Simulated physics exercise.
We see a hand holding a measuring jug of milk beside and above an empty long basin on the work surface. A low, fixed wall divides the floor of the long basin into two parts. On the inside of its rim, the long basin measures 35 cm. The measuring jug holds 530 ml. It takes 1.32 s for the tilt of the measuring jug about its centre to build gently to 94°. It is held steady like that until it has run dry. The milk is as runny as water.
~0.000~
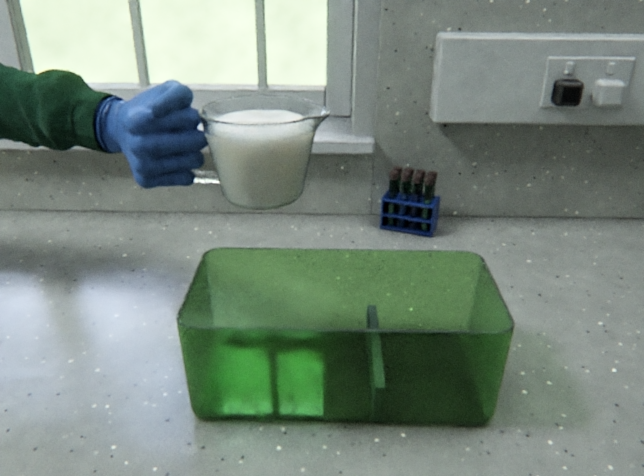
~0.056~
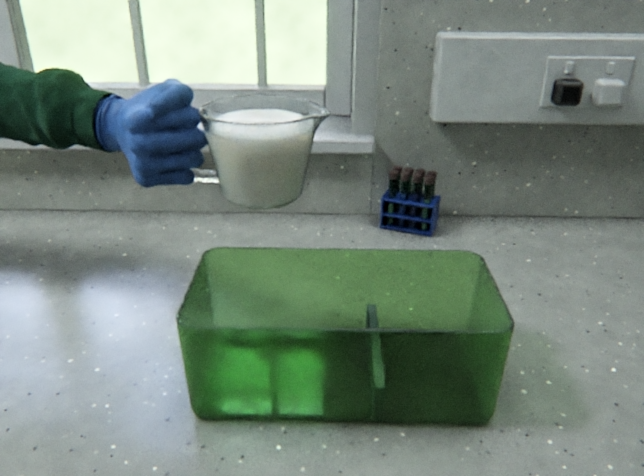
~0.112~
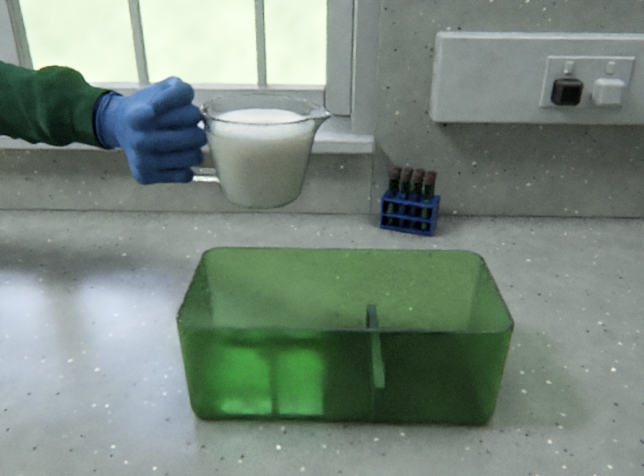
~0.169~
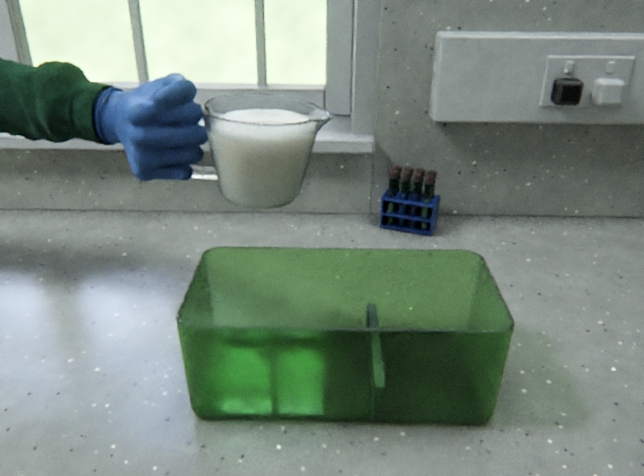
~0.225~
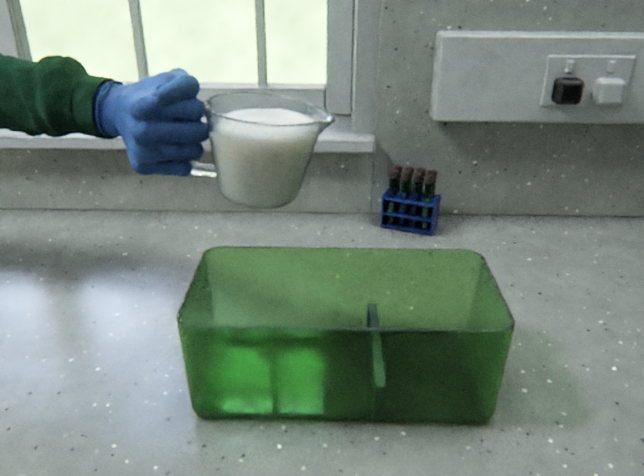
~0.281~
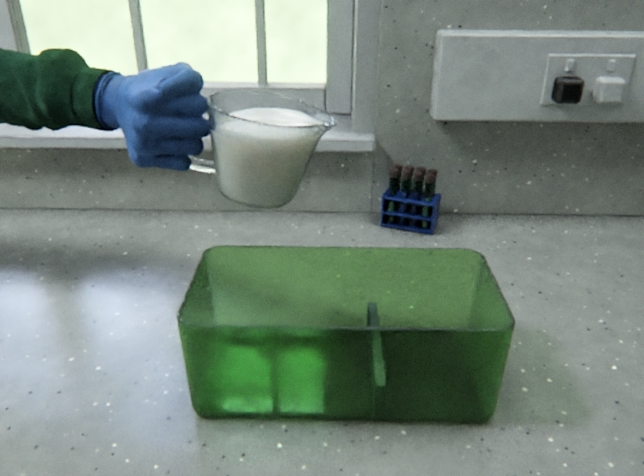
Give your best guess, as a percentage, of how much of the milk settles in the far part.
I would say 72 per cent of it settles there.
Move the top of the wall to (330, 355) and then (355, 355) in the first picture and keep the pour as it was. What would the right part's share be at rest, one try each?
One try each: Around 90 percent and then around 90 percent.
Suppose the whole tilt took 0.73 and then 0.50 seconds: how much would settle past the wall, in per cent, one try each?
About 65 %, then about 60 %.
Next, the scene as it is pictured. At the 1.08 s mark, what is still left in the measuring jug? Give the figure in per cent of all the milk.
Near 18 percent, more or less.
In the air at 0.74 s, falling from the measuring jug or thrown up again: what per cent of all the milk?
About 20 per cent.
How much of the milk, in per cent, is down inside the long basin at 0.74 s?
Fraction in basin: Approx. 9%.
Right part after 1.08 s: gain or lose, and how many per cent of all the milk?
Change in share is positive, near 16 percent.
After 0.74 s the tilt is 56° and 71 per cent is still to pour, 2 is left of the wall and 7 right of it.
After 1.08 s the tilt is 87° and 18 per cent is still to pour, 7 is left of the wall and 57 right of it.
After 1.43 s the tilt is 94° and 1 per cent is still to pour, 24 is left of the wall and 72 right of it.
After 1.82 s the tilt is 94° and 0 per cent is still to pour, 26 is left of the wall and 72 right of it.
In the end 26 per cent lies left of the wall, 72 right of it and 1 outside.
